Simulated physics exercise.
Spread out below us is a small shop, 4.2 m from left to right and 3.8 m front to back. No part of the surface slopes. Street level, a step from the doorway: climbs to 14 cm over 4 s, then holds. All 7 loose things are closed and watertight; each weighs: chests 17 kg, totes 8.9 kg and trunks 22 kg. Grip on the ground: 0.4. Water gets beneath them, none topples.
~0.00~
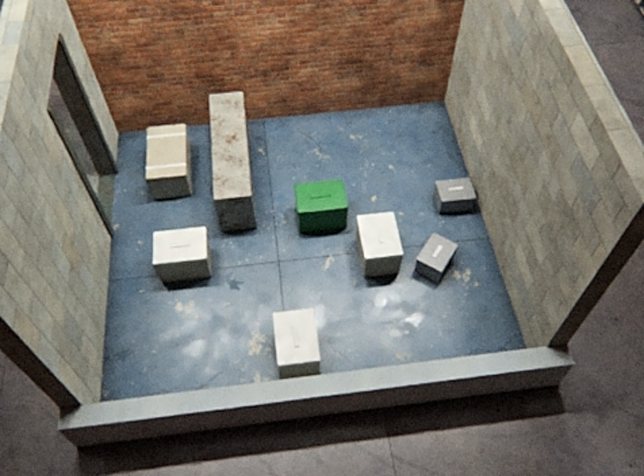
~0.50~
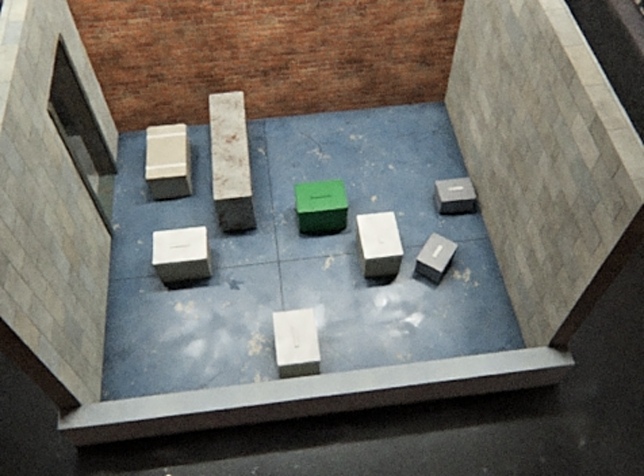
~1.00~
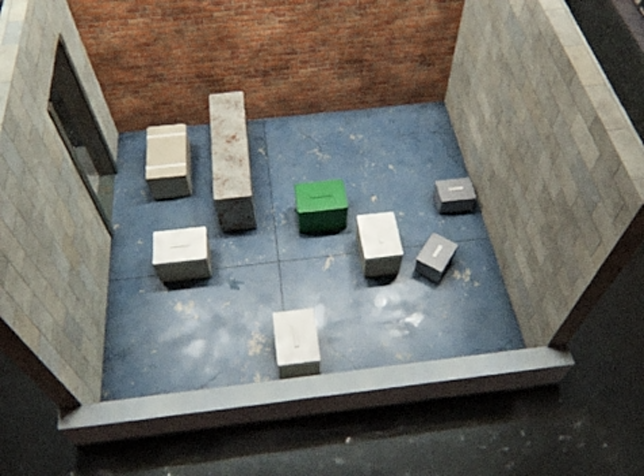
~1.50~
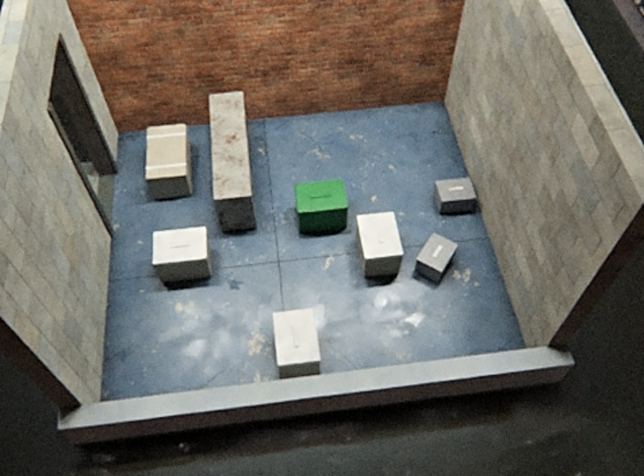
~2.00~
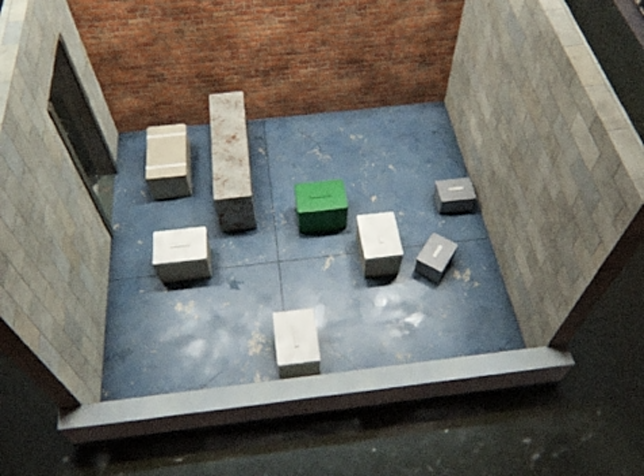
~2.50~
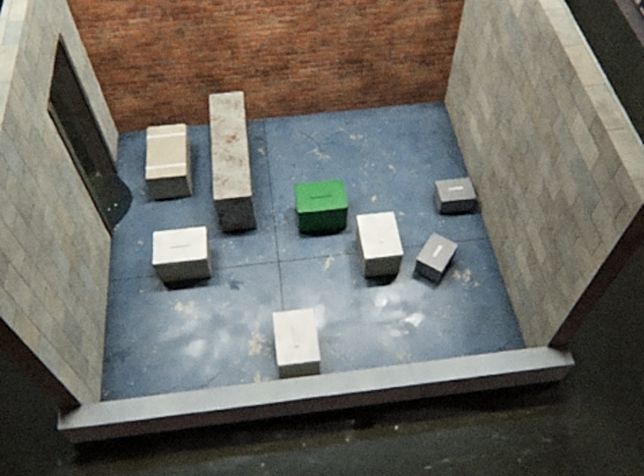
In a small walled shop with a blue floor, a green chest and seven pale and gray boxes stayed perfectly still, until a little dark water crept in at the doorway on the left.
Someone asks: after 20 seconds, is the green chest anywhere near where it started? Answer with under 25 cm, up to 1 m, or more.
After 20 seconds the green chest is under 25 cm from its start.
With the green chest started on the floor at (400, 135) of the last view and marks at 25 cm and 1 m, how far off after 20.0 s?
Result: It remains near its start.
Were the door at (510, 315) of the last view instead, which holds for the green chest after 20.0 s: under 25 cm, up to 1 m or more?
The green chest remains where it was.
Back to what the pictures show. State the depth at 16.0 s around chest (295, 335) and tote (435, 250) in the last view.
Close to 7 and 5 centimetres.
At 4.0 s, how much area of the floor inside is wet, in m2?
At that time the wet patch spans about 1.5 m2.
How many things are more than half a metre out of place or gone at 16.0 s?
Answer: 2.
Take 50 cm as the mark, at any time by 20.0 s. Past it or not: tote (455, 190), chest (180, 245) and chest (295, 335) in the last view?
Note - in order: Smaller; farther; farther.
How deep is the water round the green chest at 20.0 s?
Roughly 5 cm deep.
After 4.0 s the green chest is near (321, 196), 0.0 m from its start, aground; 0 afloat.
After 9.0 s the green chest is near (321, 196), 0.0 m from its start, aground; 1 afloat.
After 16.0 s the green chest is near (321, 196), 0.0 m from its start, aground; 1 afloat.
After 20.0 s the green chest is near (321, 196), 0.0 m from its start, aground; 3 afloat.
